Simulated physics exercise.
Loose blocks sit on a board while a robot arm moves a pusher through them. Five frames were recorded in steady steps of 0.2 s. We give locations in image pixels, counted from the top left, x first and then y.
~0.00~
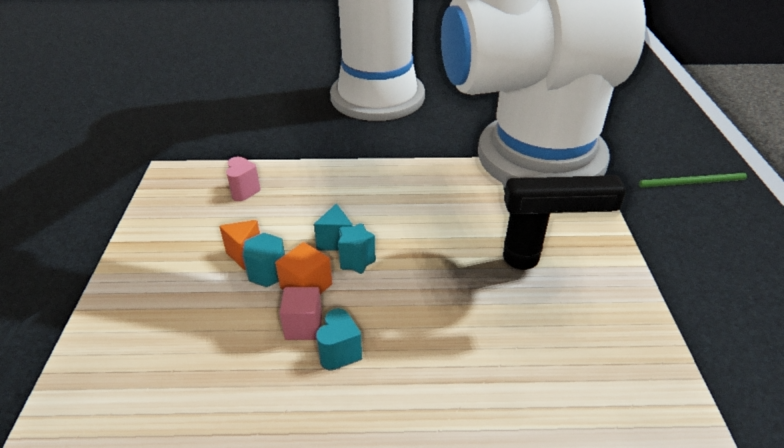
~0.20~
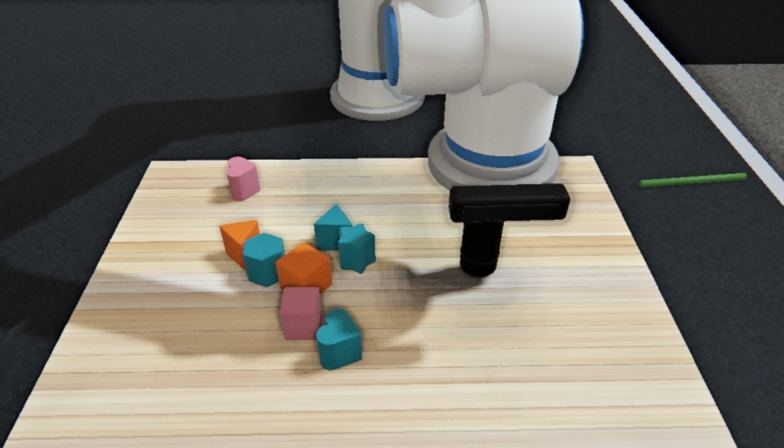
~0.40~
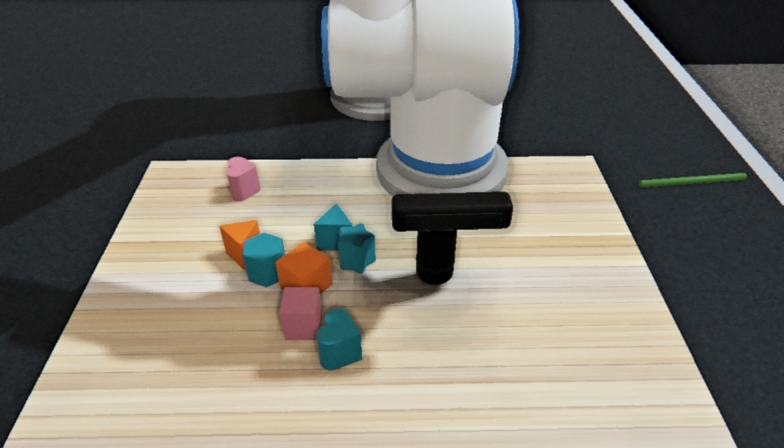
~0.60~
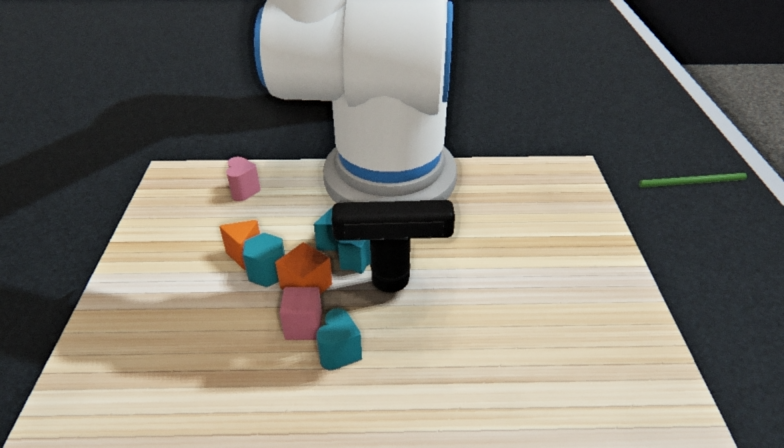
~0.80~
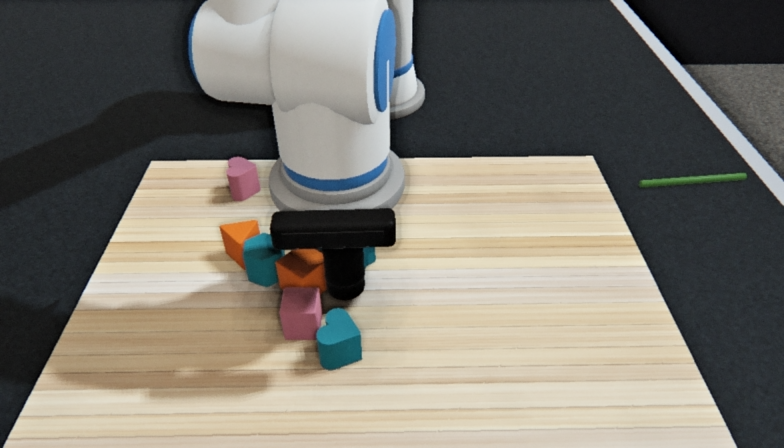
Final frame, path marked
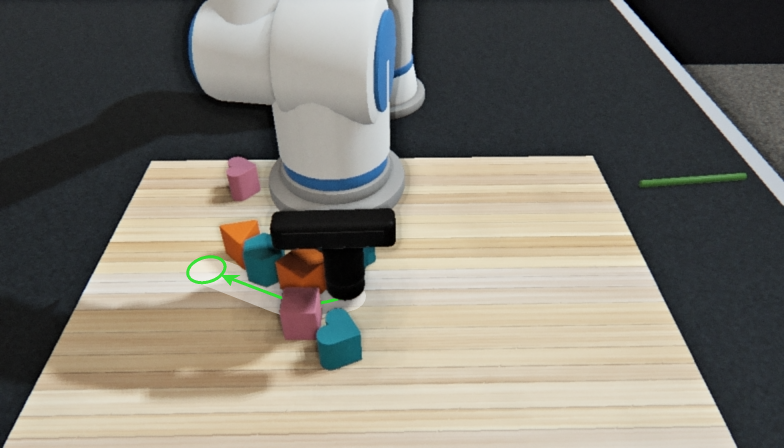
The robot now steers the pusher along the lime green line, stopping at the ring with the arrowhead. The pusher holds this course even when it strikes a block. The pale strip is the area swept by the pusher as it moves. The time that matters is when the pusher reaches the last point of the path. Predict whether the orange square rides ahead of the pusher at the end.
My answer is that the orange square is still ahead.
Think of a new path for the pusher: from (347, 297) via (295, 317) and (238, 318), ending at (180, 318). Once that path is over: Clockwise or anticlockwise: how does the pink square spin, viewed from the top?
Counterclockwise from above.
The line goes from (347, 297) through (294, 302) and (249, 285) to (206, 269).
On the path given first. One third of the way, pusher at (291, 292); orange three-sided block at (224, 221), turned 40° clockwise; turquoise six-sided block at (237, 237); pink square at (277, 308), turned 40° anticlockwise; orange square at (264, 255), turned 20° clockwise.
Two thirds of the way, pusher at (245, 276); orange three-sided block at (198, 200), turned 50° clockwise; turquoise six-sided block at (204, 217), turned 15° clockwise; pink square at (277, 308), turned 40° anticlockwise; orange square at (222, 237), turned 30° clockwise.
At the end, pusher at (204, 260); orange three-sided block at (186, 181), turned 65° clockwise; turquoise six-sided block at (182, 198), turned 30° clockwise; pink square at (277, 308), turned 40° anticlockwise; orange square at (186, 220), turned 45° clockwise; turquoise heart unmoved.
